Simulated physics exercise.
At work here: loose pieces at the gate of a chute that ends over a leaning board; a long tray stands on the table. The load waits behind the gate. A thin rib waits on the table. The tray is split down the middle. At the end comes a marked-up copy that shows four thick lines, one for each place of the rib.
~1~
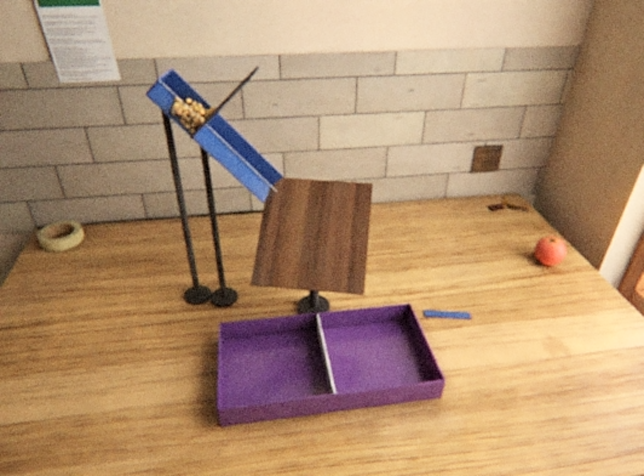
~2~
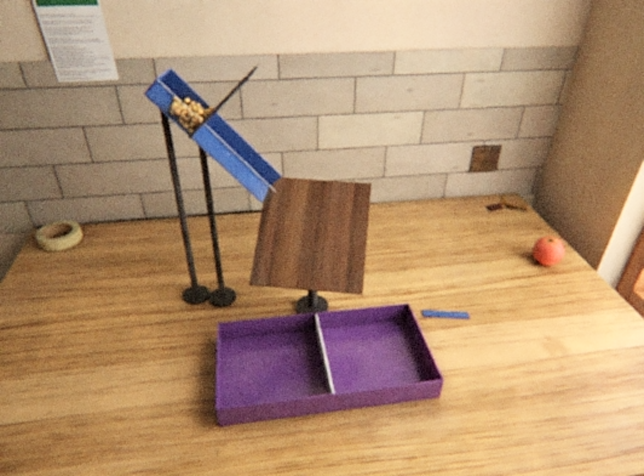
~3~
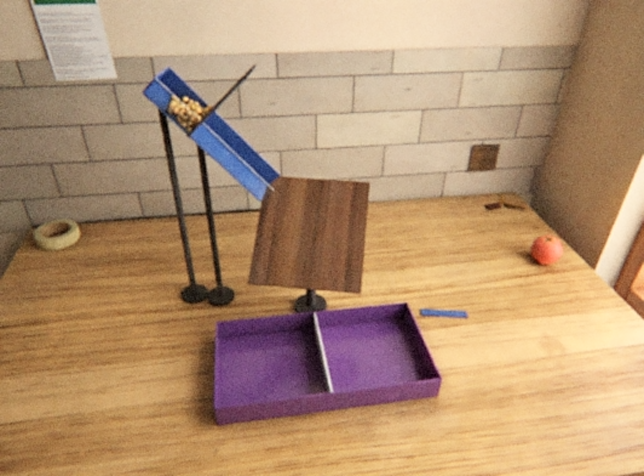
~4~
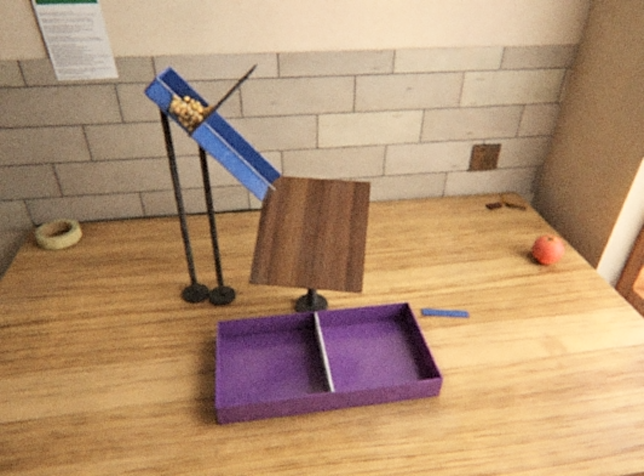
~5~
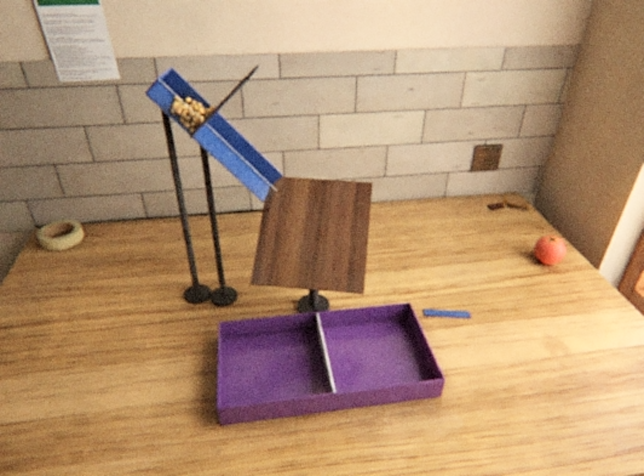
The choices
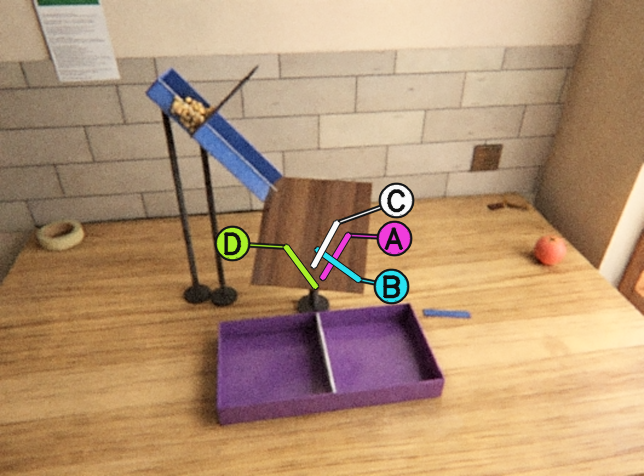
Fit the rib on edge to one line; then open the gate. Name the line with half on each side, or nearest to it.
The answer is line B.
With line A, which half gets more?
More lands on the left.
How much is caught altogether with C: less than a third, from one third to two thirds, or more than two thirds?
It is more than two thirds.
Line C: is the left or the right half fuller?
The left half.
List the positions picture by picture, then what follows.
The first frame shows load behind the gate near (195, 114), dried chickpeas; lip of the chute near (267, 195), sloping fairly steeply.
The second frame shows middle of the board near (312, 232), tilted fairly steeply; middle of its low edge near (305, 289); of its high edge near (319, 180).
The third frame shows front corners of the tray near (215, 408) and (442, 379); front end of its middle wall near (332, 393).
The fourth frame shows middle of the load near (193, 112); lip near (265, 194).
The fifth frame shows middle of the load near (195, 113); lip near (266, 194).
On the marked copy, line A from (348, 235) to (322, 277); line B from (317, 249) to (358, 279); line C from (336, 223) to (313, 265); line D from (286, 247) to (315, 286).
If A is chosen, of what is caught, all but a few in the left half, a small share in the right.
If B is chosen, of what is caught, close to half in the left half, close to half in the right.
If C is chosen, of what is caught, all but a few in the left half, a small share in the right.
If D is chosen, of what is caught, only a few in the left half, all but a few in the right.
